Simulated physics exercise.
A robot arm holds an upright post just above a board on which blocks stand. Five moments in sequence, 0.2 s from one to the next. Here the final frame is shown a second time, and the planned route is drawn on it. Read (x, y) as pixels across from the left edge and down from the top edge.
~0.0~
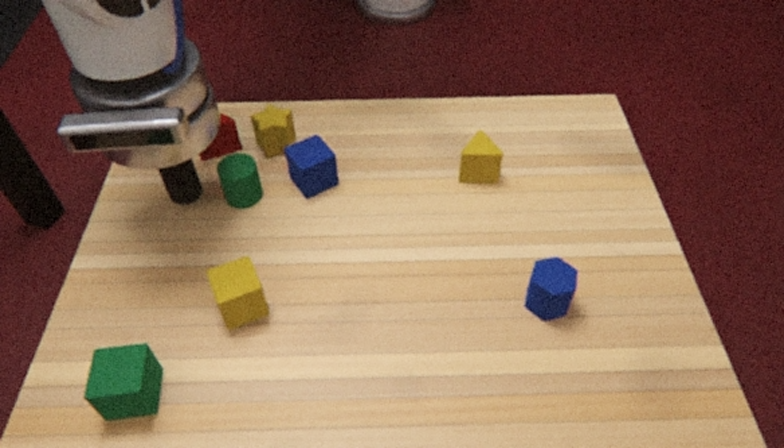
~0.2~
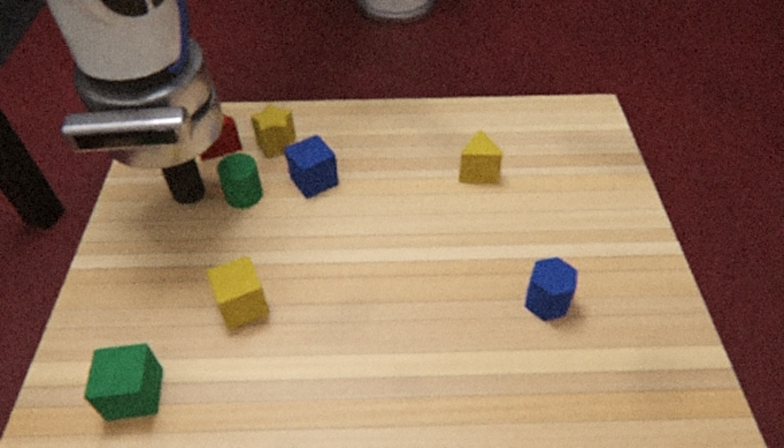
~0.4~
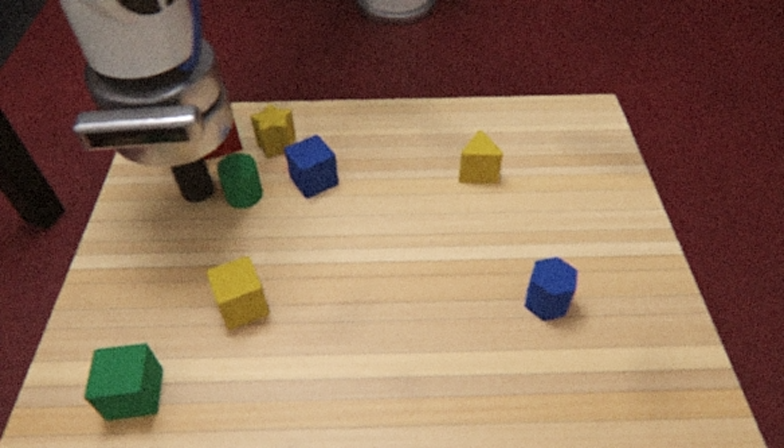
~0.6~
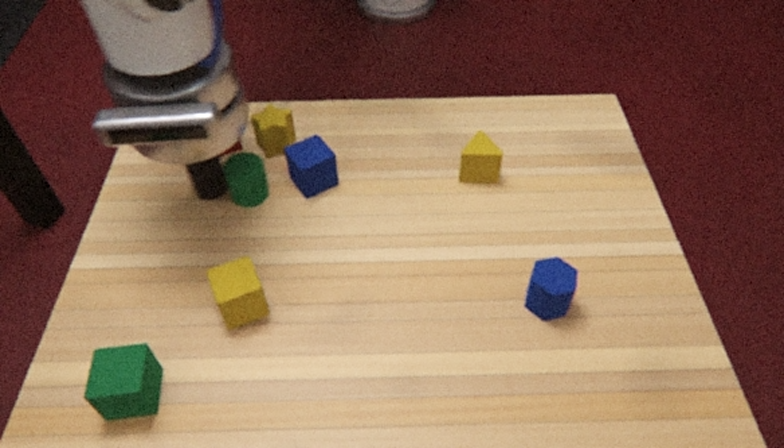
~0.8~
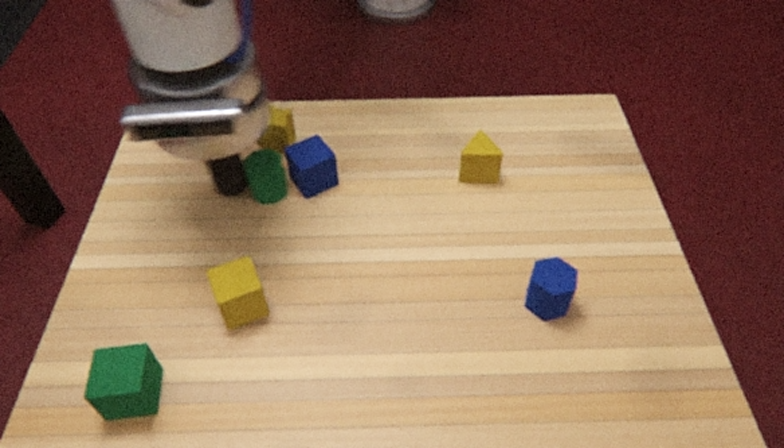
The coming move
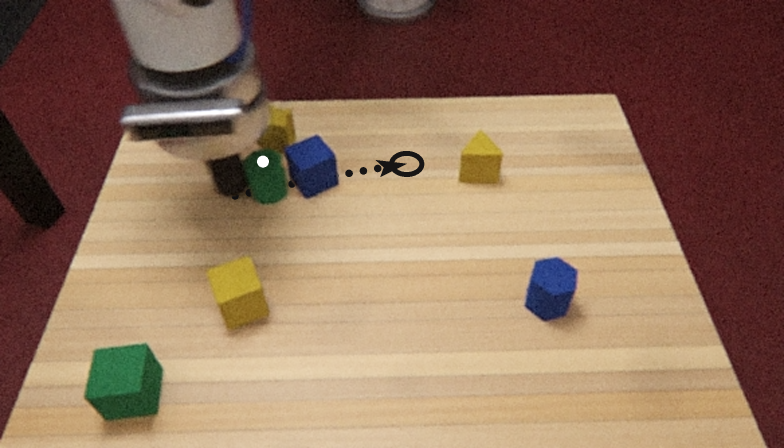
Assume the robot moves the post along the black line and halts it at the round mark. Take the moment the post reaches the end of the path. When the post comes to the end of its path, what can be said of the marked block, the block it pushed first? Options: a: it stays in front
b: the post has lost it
My pick is a.
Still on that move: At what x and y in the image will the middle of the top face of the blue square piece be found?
The centre of its top will be at (470, 114).
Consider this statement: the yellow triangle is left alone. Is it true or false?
The statement is true.
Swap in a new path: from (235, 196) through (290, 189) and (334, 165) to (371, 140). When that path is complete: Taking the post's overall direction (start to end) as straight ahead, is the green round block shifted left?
In short: No.
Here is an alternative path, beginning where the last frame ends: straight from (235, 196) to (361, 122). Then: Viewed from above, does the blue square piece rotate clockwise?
Yes, that is what happens.
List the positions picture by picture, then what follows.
In the first picture, post's lower end at (186, 193); green round block at (236, 166); yellow star at (272, 117); blue square piece at (310, 151); yellow triangle at (482, 145).
In the second picture, post at (189, 193); blocks still.
In the third picture, post at (198, 191); blocks still.
In the fourth picture, post at (212, 189); green round block at (243, 165).
In the fifth picture, post at (232, 186); green round block at (263, 162); yellow star at (272, 117); blue square piece at (310, 151); yellow triangle at (482, 145).
Drawn move, from (235, 196) directly to (407, 164); the dot is on the green round block.
The first path, step by step. One third of the way, post at (292, 173); green round block at (323, 146); blue square piece at (361, 139), turned 30° clockwise.
Two thirds of the way, post at (351, 162); green round block at (383, 136); blue square piece at (418, 127), turned 15° clockwise.
At the end, post at (407, 153); green round block at (438, 125); yellow star still; blue square piece at (470, 114); yellow triangle still.
